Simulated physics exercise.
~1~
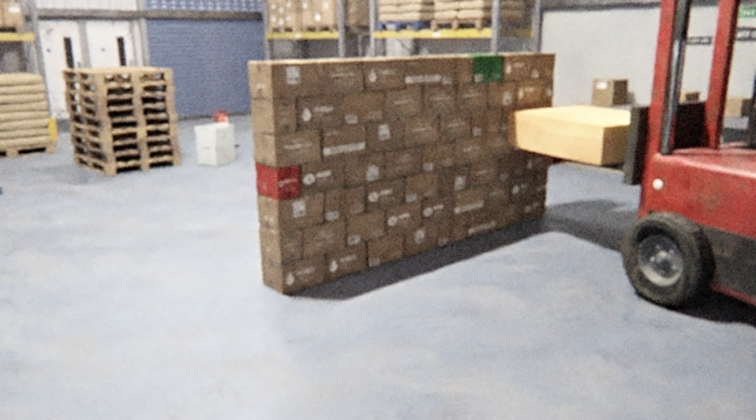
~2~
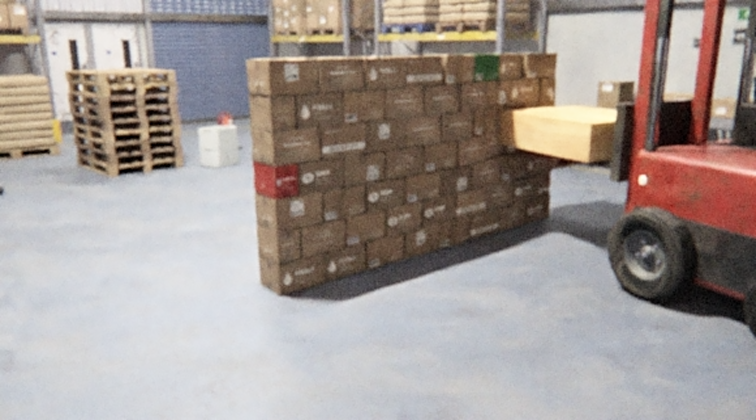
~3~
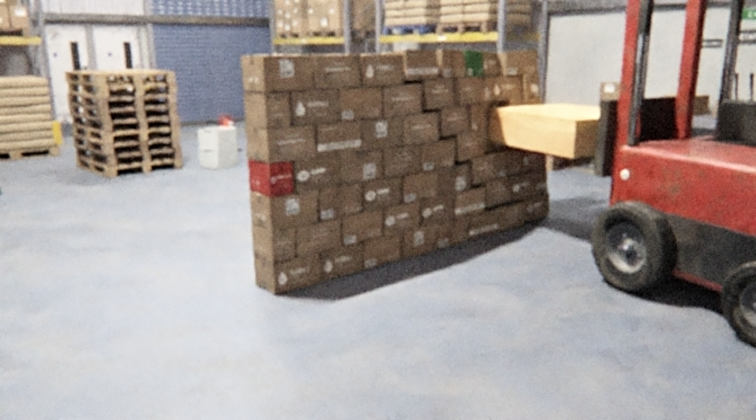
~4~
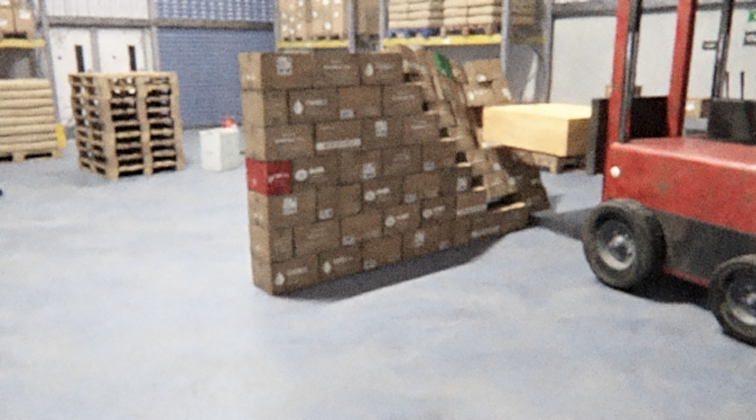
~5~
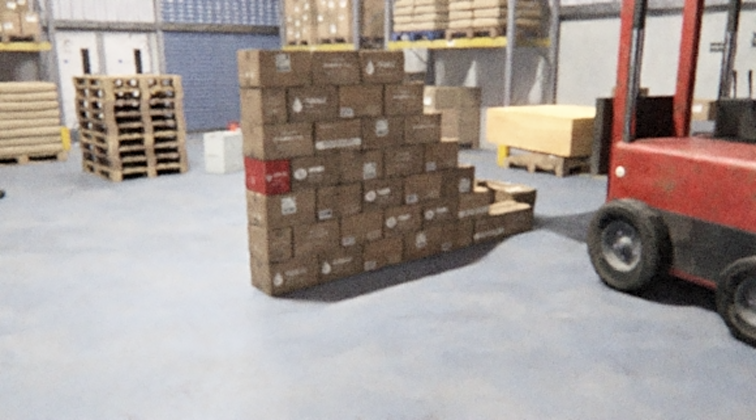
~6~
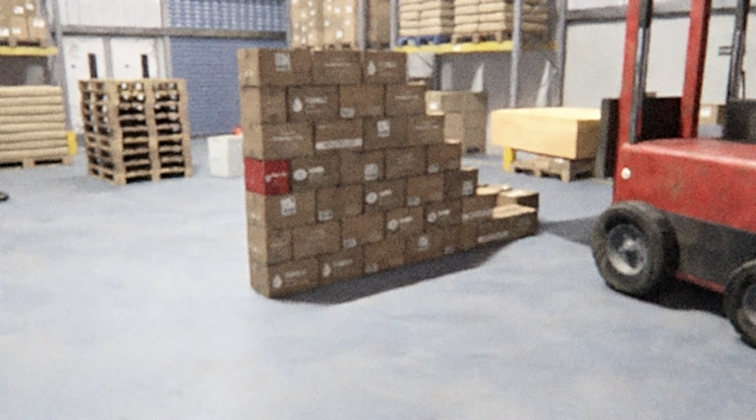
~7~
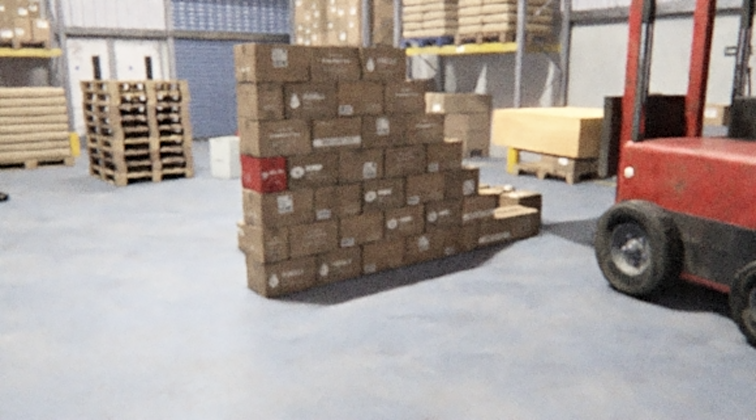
The clip opens on a brick-patterned wall of brown cartons in a warehouse, with one red carton at its left edge and a green one near the top right. From the right, a red lift truck pushes a pale, box-shaped load into the wall's right end. The upper cartons there shift left, opening stepped gaps, and then the whole corner leans and breaks away, carrying the green carton with it. The truck stops while the loosened cartons drop out of sight behind the wall. A staircase-shaped remainder stands still, its red carton still in place.
